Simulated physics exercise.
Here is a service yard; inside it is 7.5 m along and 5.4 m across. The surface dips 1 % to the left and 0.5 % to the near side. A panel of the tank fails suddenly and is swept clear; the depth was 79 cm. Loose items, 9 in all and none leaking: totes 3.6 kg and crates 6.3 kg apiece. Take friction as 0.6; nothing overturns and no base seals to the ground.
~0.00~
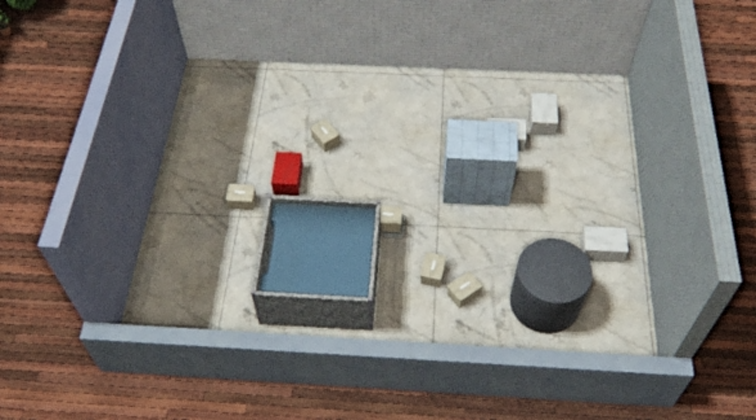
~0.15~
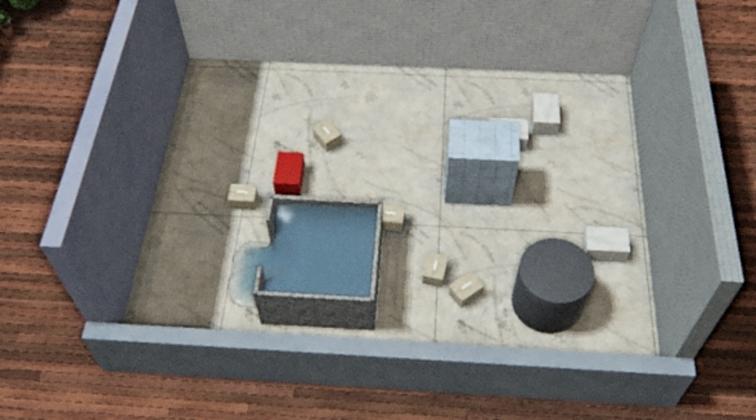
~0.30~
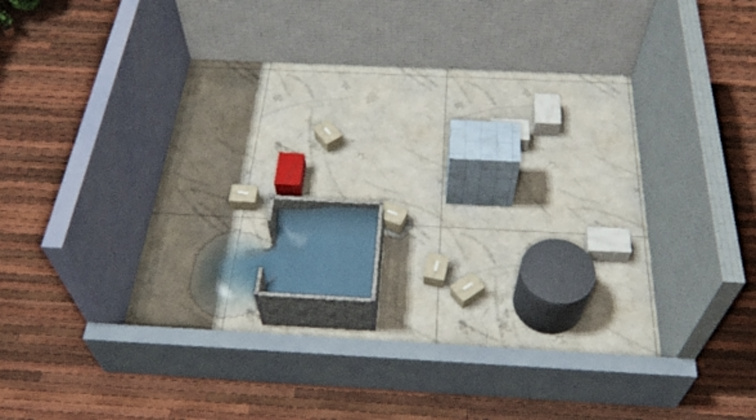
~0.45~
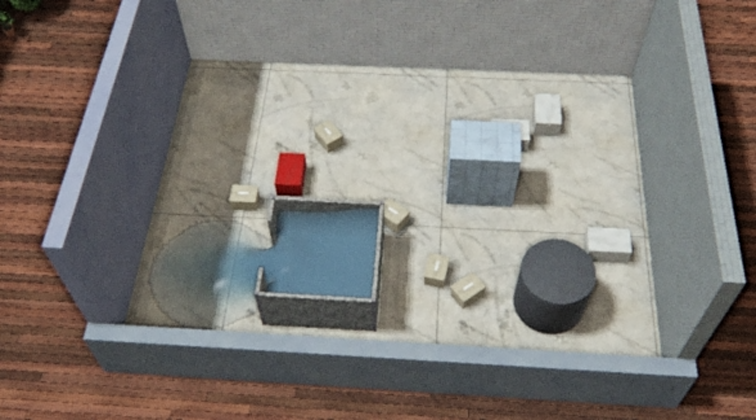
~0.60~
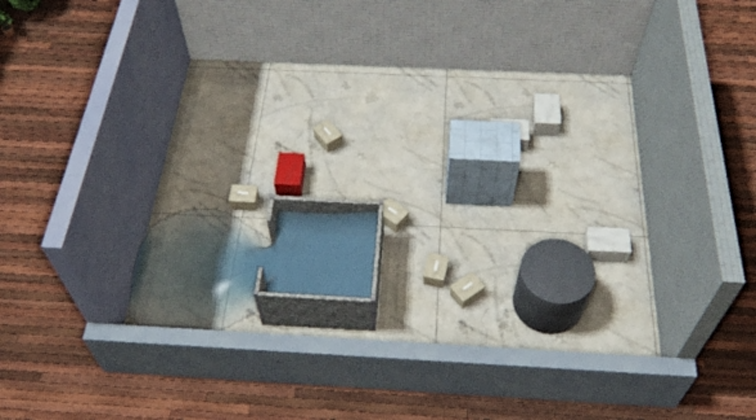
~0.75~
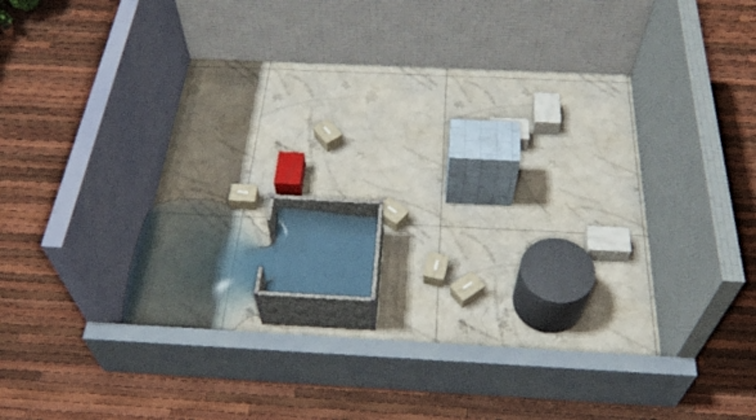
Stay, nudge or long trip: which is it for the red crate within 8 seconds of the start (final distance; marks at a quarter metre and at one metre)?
The red crate holds its place.
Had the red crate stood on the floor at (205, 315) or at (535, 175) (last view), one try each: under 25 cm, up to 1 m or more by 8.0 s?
In that order: It slides a little; it slides a little.
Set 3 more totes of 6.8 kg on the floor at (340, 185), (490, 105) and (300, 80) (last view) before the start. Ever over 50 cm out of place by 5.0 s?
In that order: Less, less, over.
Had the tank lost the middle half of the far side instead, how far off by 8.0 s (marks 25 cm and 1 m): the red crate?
In that case the red crate travels far.
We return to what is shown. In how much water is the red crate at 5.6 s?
About 1 cm.
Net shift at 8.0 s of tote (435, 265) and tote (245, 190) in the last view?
In that order: 0 cm, 20 cm.
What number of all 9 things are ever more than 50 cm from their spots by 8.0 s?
That makes 4.
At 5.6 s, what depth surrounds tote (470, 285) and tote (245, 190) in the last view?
About 2 and 2 cm.
After 1.6 s the red crate is near (289, 168), 0.0 m from its start, aground; 0 afloat.
After 3.6 s the red crate is near (289, 168), 0.0 m from its start, aground; 0 afloat.
After 5.6 s the red crate is near (289, 168), 0.0 m from its start, aground; 0 afloat.
After 8.0 s the red crate is near (289, 168), 0.0 m from its start, aground; 1 afloat.
